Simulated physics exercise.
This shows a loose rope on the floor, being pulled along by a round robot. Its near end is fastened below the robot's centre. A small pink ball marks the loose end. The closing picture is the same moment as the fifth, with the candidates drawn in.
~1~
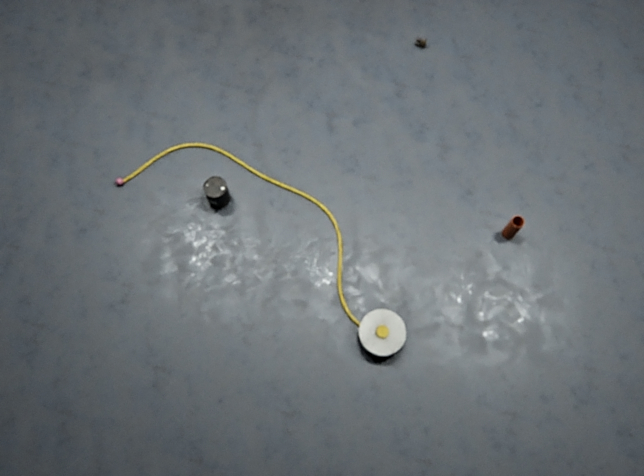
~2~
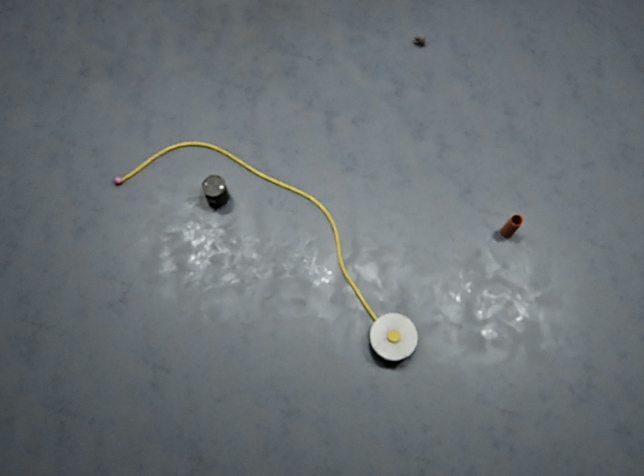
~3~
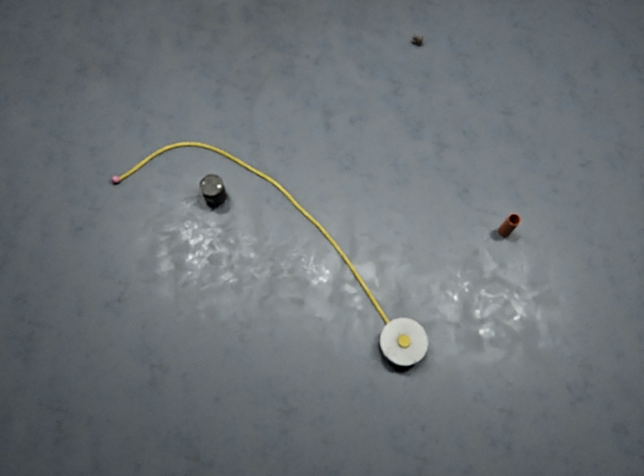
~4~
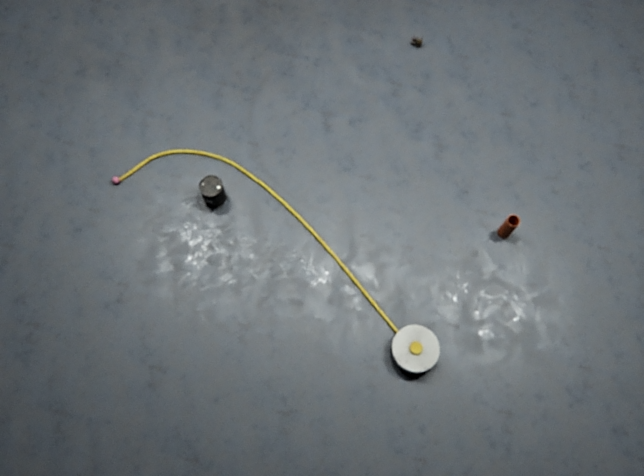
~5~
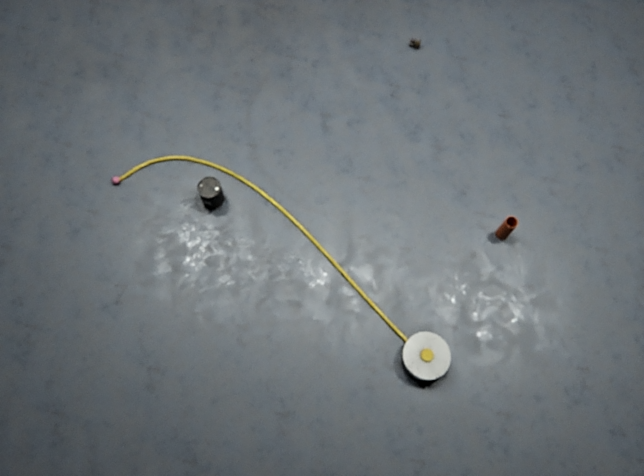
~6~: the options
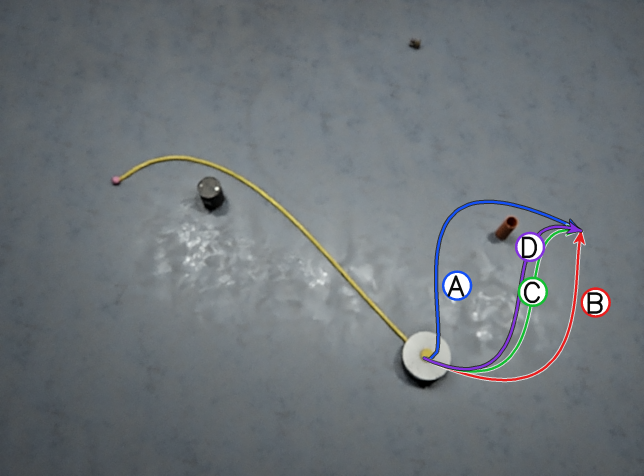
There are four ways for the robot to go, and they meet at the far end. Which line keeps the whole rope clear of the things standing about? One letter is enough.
With A nothing is caught.
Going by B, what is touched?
The black keg.
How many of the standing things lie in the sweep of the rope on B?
In all, one.
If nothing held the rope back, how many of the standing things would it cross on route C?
In all, two.
On the copy, A from (424, 358) via (446, 223) to (580, 230); B from (424, 358) via (557, 355) to (581, 231); C from (424, 358) via (528, 318) to (579, 230); D from (424, 358) via (518, 306) to (581, 231).
On A. First, robot (438, 254), middle of the rope (284, 215), free end (118, 179).
Then, robot (507, 200), middle of the rope (308, 196), free end (125, 175).
Finally, robot (585, 228), middle of the rope (383, 198), free end (195, 175); nothing has been touched.
By contrast, B meets the black keg; C meets the orange post and black keg; D meets the orange post and black keg.
